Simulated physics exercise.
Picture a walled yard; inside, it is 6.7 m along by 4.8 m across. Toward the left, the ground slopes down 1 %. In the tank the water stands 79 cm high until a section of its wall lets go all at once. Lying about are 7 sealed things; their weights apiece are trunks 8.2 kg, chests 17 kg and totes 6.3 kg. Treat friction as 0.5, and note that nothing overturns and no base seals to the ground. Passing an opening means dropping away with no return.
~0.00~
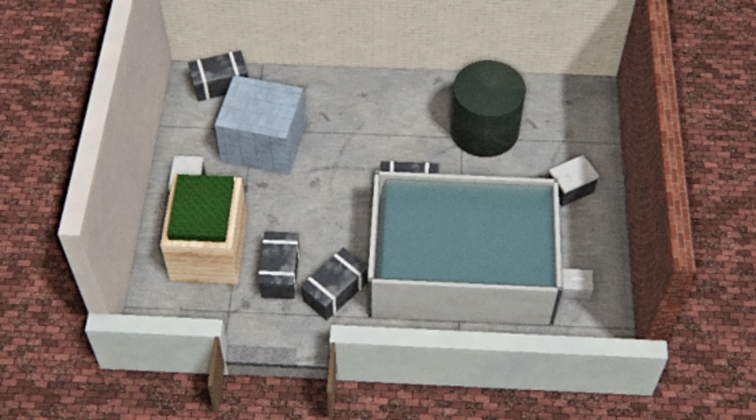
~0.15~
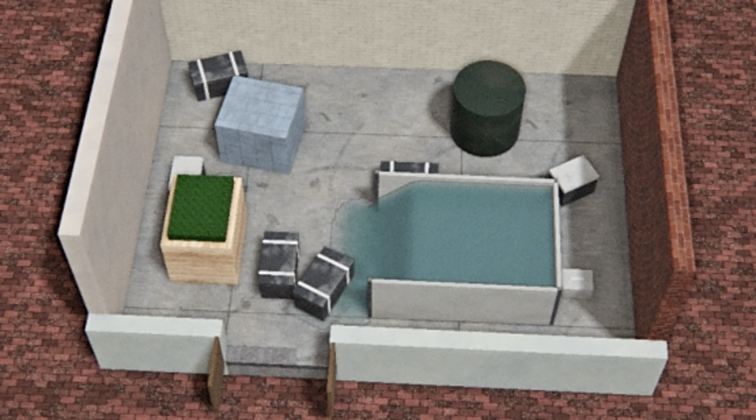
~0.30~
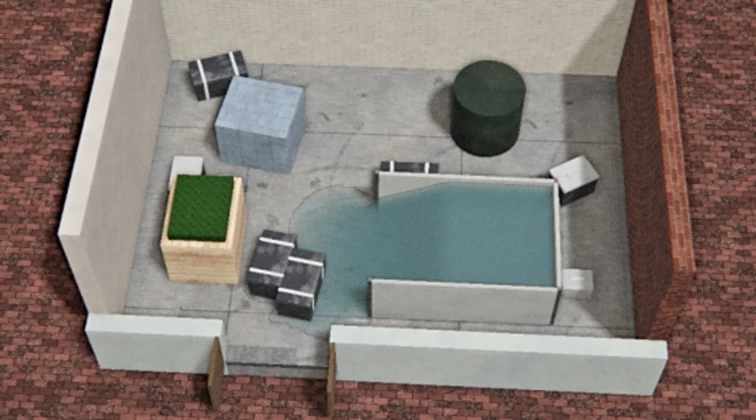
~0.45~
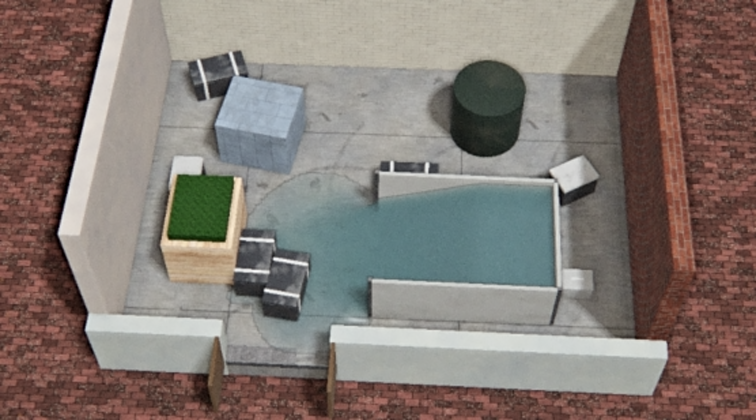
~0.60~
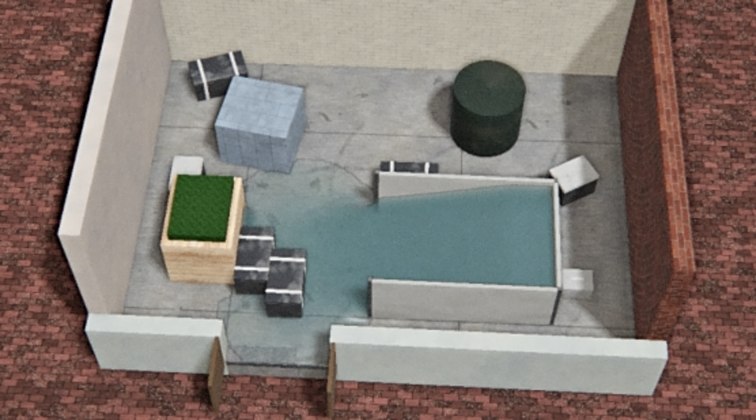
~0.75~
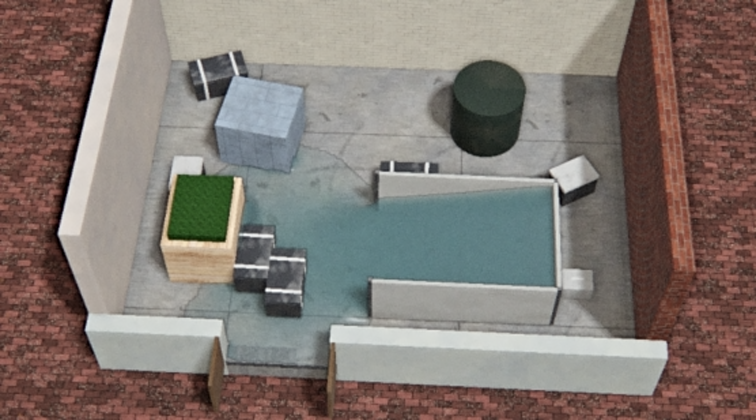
In the video, water pours from the open left side of a walled pool and spreads across a walled yard, pushing two dark trunks with white straps leftward until they sit beside a wooden planter box as the water widens.
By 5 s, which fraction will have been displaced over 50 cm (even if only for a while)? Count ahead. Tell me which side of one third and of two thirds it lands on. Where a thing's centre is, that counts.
Most likely the fraction ends up somewhere in the middle, I'd say.
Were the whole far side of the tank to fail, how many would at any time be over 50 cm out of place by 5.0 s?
Then it comes to 5 of them.
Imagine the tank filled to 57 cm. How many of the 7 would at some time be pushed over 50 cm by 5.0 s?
With that change, 4 of them.
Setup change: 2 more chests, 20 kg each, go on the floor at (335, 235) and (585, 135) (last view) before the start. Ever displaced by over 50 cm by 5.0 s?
Listed in order, the answers are beyond half a metre followed by inside half a metre.
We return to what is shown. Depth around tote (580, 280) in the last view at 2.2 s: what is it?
About 0 cm.
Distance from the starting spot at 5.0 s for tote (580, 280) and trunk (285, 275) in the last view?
In turn: 0 cm, gone out.
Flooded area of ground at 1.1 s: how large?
The covered patch comes to about 12.0 m2.
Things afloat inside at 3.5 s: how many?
That would be 3 of them.
After 1.1 s 1 of 7 are over 50 cm from their spots; 2 afloat.
After 2.2 s 3 of 7 are over 50 cm from their spots; 2 afloat.
After 3.5 s 3 of 7 are over 50 cm from their spots; 3 afloat.
After 5.0 s 4 of 7 are over 50 cm from their spots, and 4 have been at some point; 3 afloat.
